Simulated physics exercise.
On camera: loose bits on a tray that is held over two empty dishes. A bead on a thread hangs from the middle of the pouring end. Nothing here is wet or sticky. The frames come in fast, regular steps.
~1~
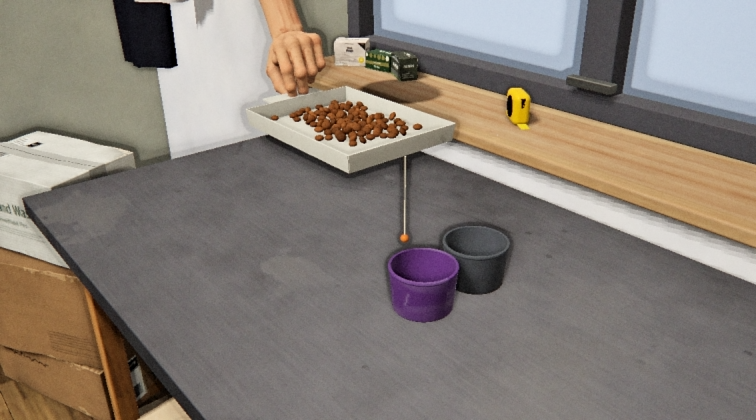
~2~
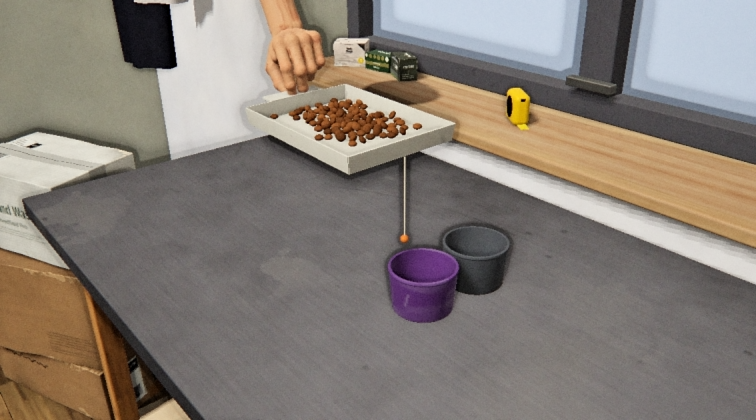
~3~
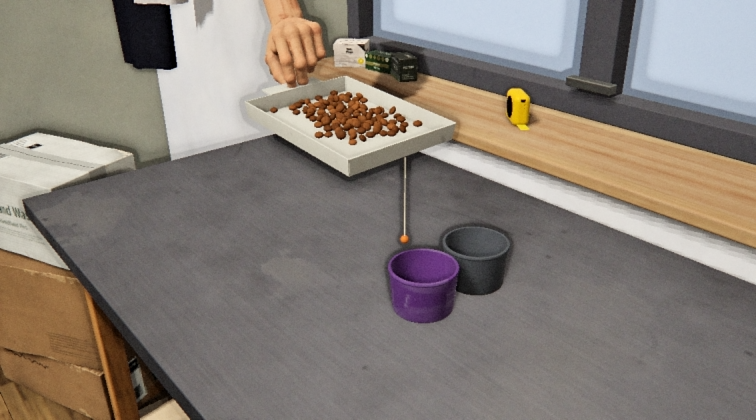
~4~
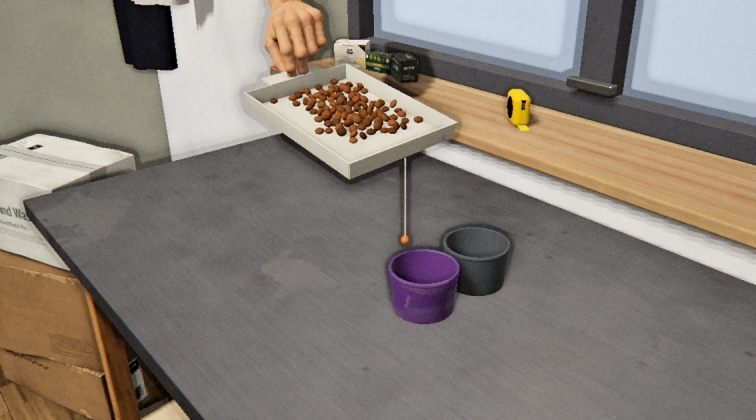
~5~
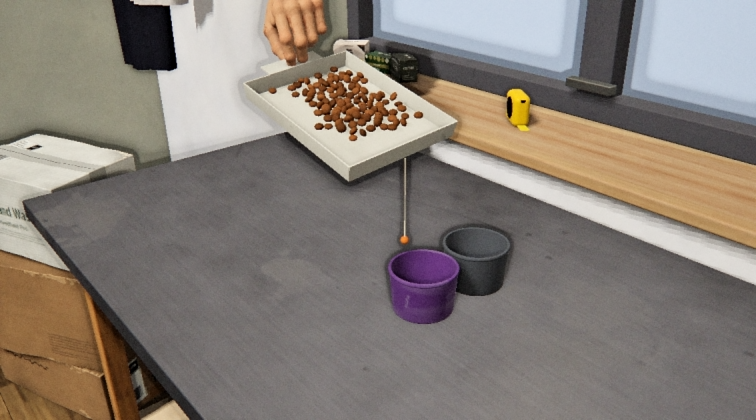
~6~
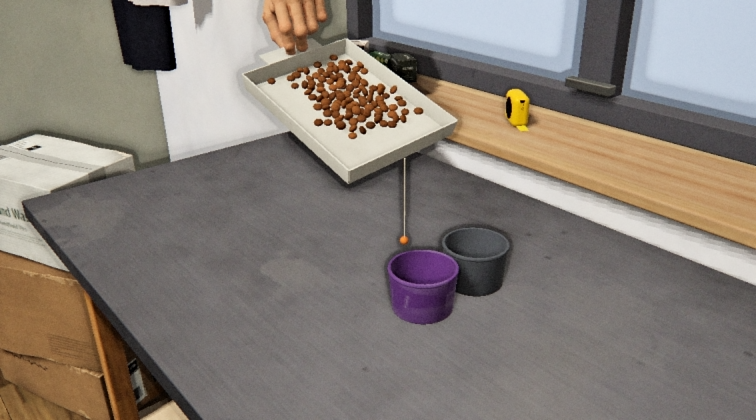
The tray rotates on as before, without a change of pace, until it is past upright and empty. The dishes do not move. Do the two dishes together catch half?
In the dishes lies less than half of it.
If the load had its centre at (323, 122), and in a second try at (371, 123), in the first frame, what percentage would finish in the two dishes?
First some 10, then 20 per cent.
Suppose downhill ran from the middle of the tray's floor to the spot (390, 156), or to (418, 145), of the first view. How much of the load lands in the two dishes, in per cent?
Roughly 50 per cent, and 80 per cent.
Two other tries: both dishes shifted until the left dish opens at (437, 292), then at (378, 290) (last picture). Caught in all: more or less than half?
At the first place not half, at the second more than half.
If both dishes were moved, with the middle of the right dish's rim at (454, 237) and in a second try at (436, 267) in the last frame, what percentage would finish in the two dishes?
About 20 and 60 per cent.
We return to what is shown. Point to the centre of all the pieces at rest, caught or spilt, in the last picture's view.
Near (362, 328).
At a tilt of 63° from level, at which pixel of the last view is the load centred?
Close to (371, 155).
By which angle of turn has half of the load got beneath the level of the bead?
Roughly 110°.
Just after the last frame, tray tipped steeply; almost all on the tray; about a tenth in the air.
A moment on, tray tipped past a quarter turn; roughly half on the tray; about a tenth in the left dish; roughly a third outside both; about a tenth in the air.
Further on, tray tipped past a quarter turn; about a tenth in the left dish; the larger part outside both.
When it is over, tray tipped past a quarter turn; about a tenth in the left dish; not one in the right dish; the larger part outside both.
